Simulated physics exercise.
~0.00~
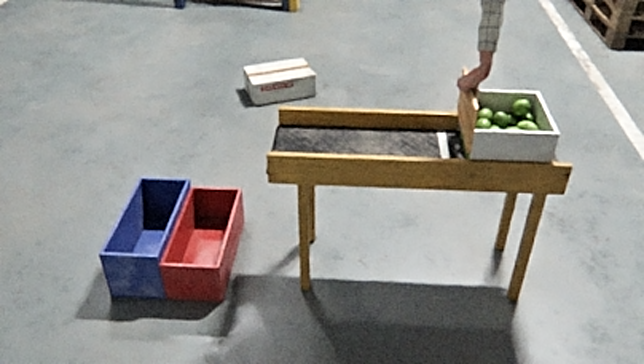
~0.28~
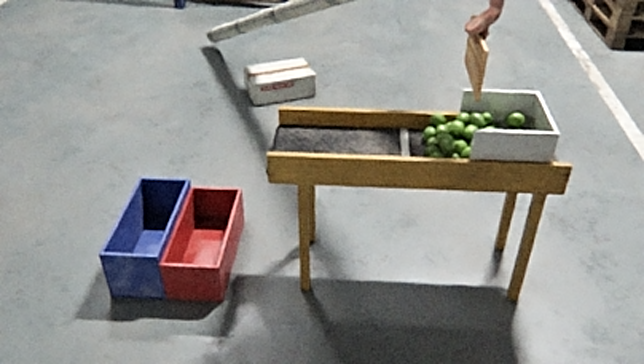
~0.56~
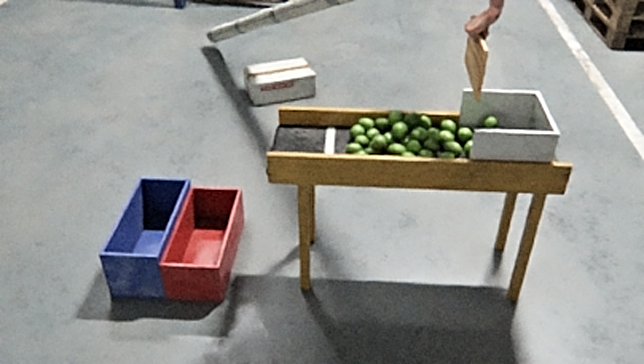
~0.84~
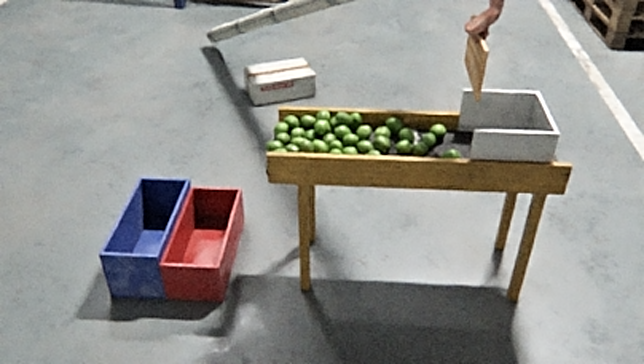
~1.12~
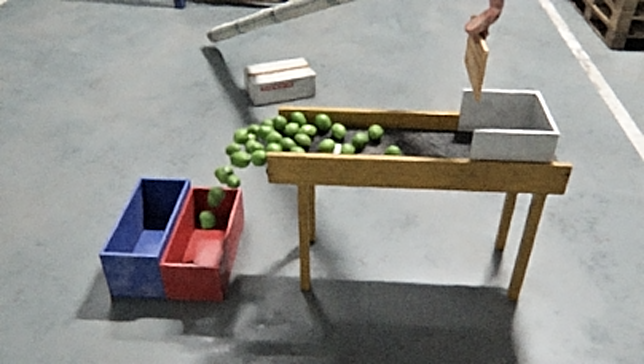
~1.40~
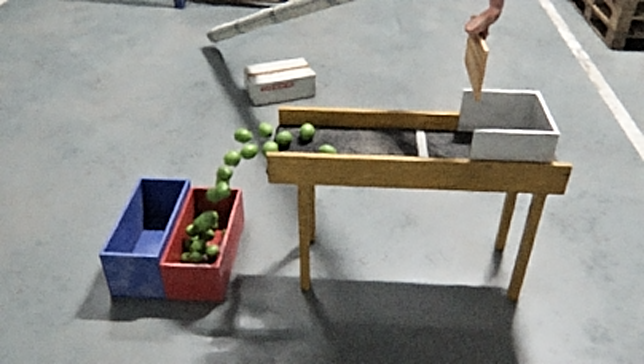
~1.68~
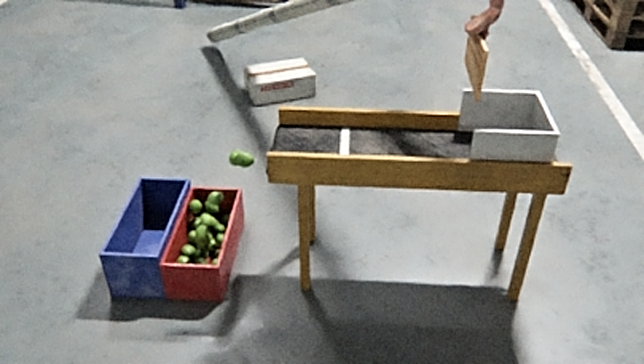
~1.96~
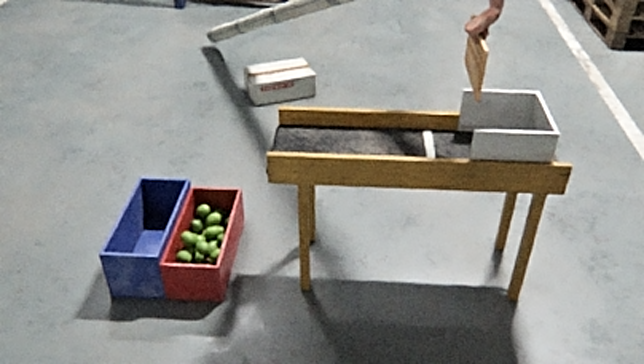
The video shows a hand raising a wooden gate on a white pen of limes above a belt, which carries them left in a spreading pile. They tumble off the end and land in the red bin, while the blue tub beside it stays empty.
